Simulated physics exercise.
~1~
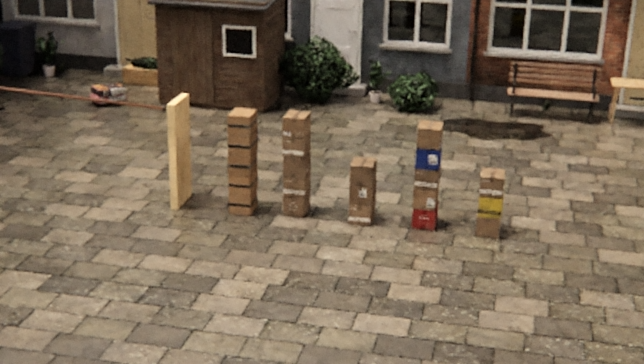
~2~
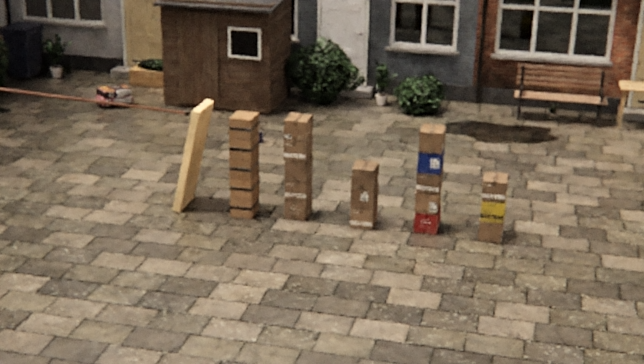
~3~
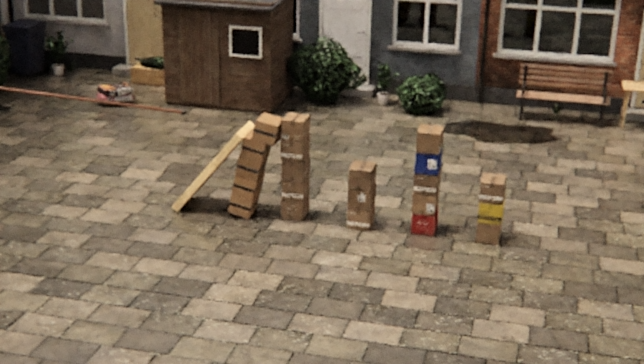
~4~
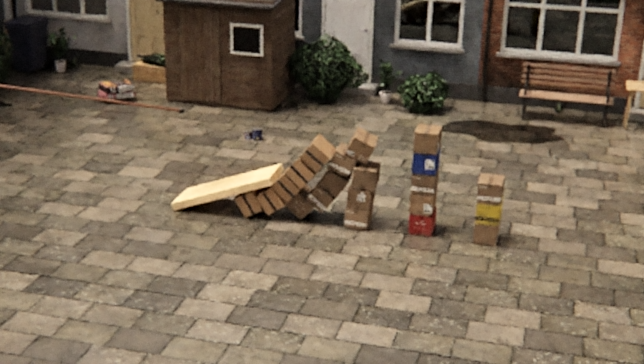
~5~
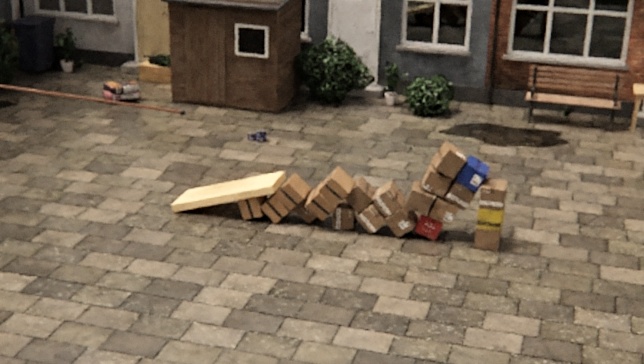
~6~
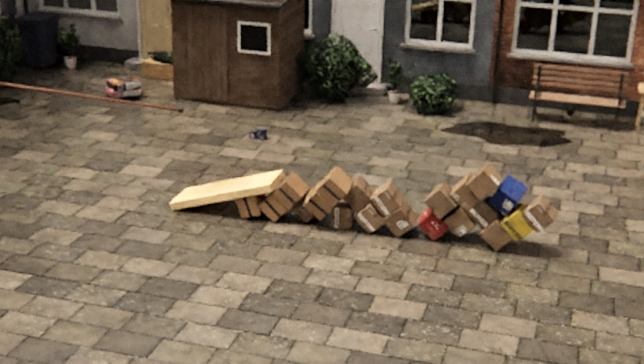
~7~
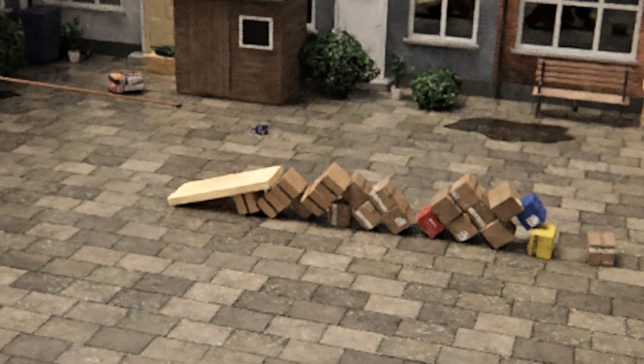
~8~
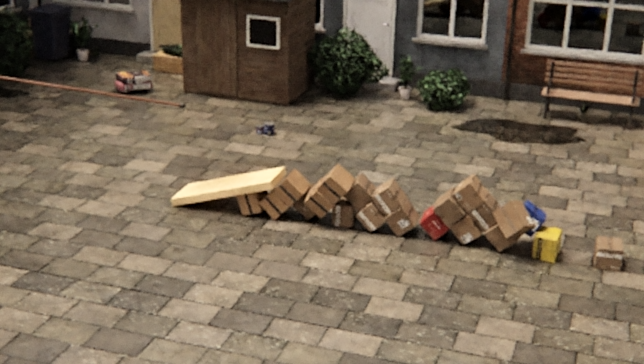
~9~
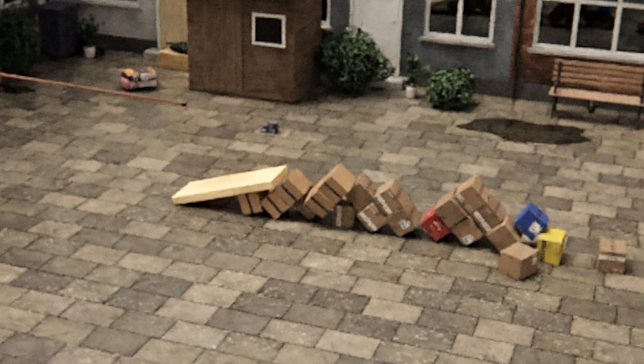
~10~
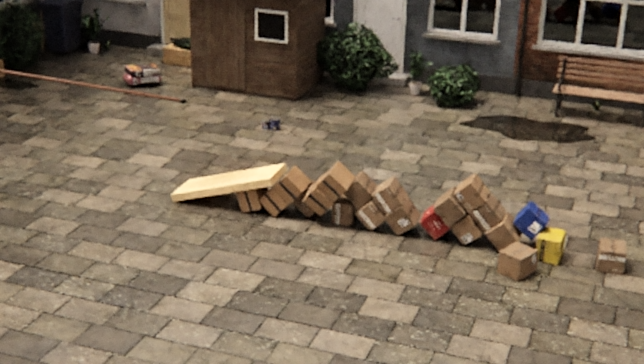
A pale board standing in a paved yard tipped to the right and knocked down a row of carton stacks one after another, the blue carton's stack included, leaving them slumped in a jagged line with a few loose cartons at the right end.
